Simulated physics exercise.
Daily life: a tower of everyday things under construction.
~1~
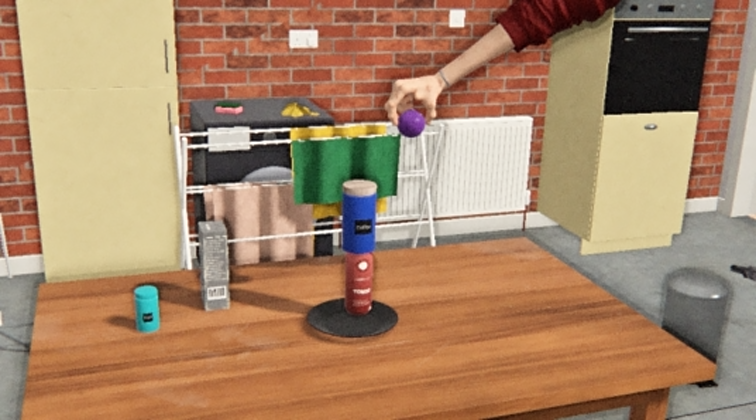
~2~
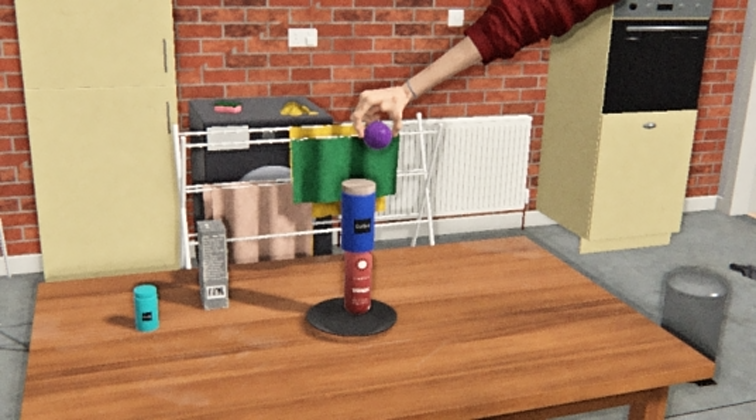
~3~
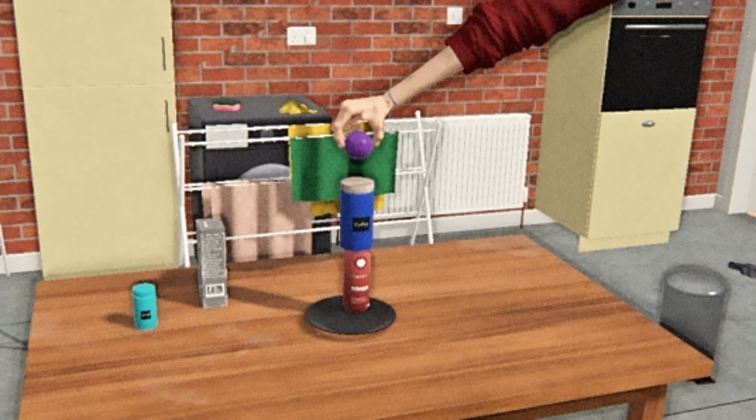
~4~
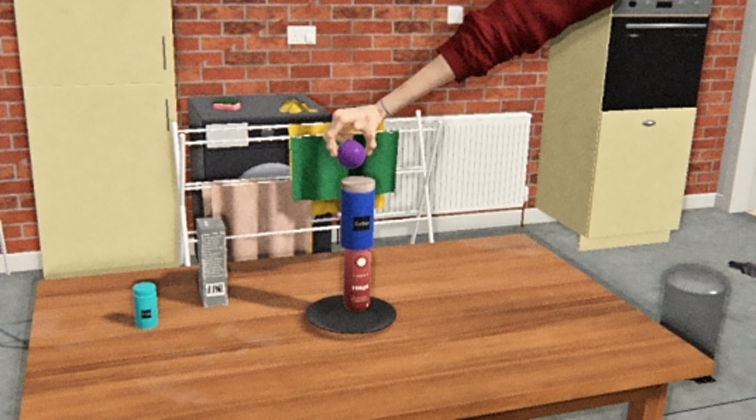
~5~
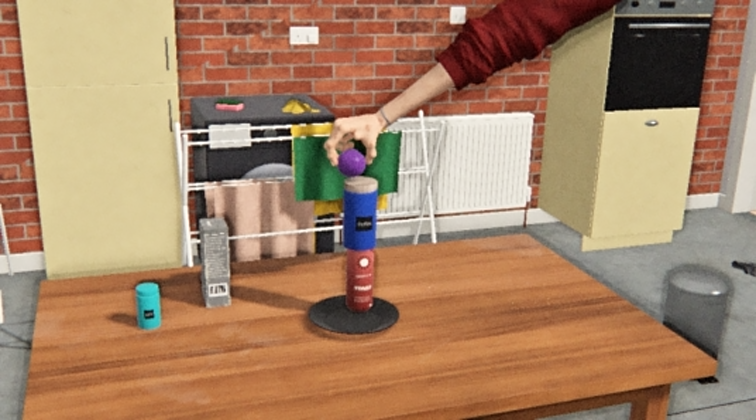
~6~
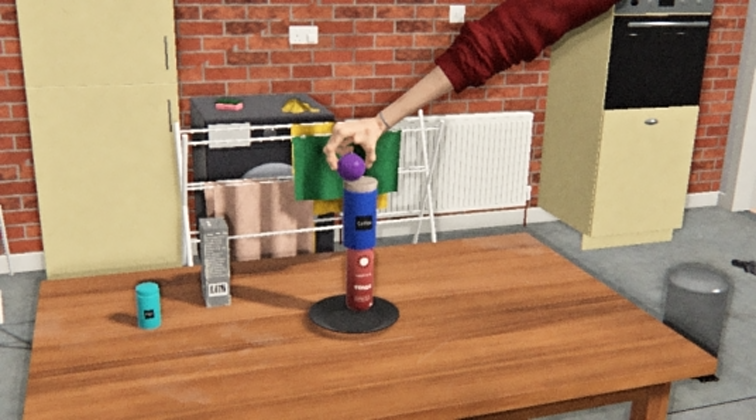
A purple onion held by a hand moves left and down above a wooden table until it is set on a blue jar stacked on a red can, with the fingers still around it, beside a grey carton and turquoise shaker.
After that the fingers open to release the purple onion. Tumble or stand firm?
It stays upright.
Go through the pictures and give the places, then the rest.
The first picture shows on its way; purple onion (411, 124); turquoise shaker (147, 309).
The second picture shows on its way; purple onion (377, 135); blue jar (358, 216).
The third picture shows on its way; purple onion (358, 145); black plate (351, 318).
The fourth picture shows on its way; purple onion (351, 154); grey carton (212, 262).
The fifth picture shows on its way; purple onion (351, 163); red can (360, 276).
The sixth picture shows set down, still held; purple onion (351, 167); turquoise shaker (148, 306).
Then, 0.50 s after the last picture, nothing has stirred.
Then, 1.30 s after the last picture, purple onion resting near (350, 168).
At rest, all 6 in place. Seen from the same camera at the end, purple onion near (350, 168). The pile keeps its balance.
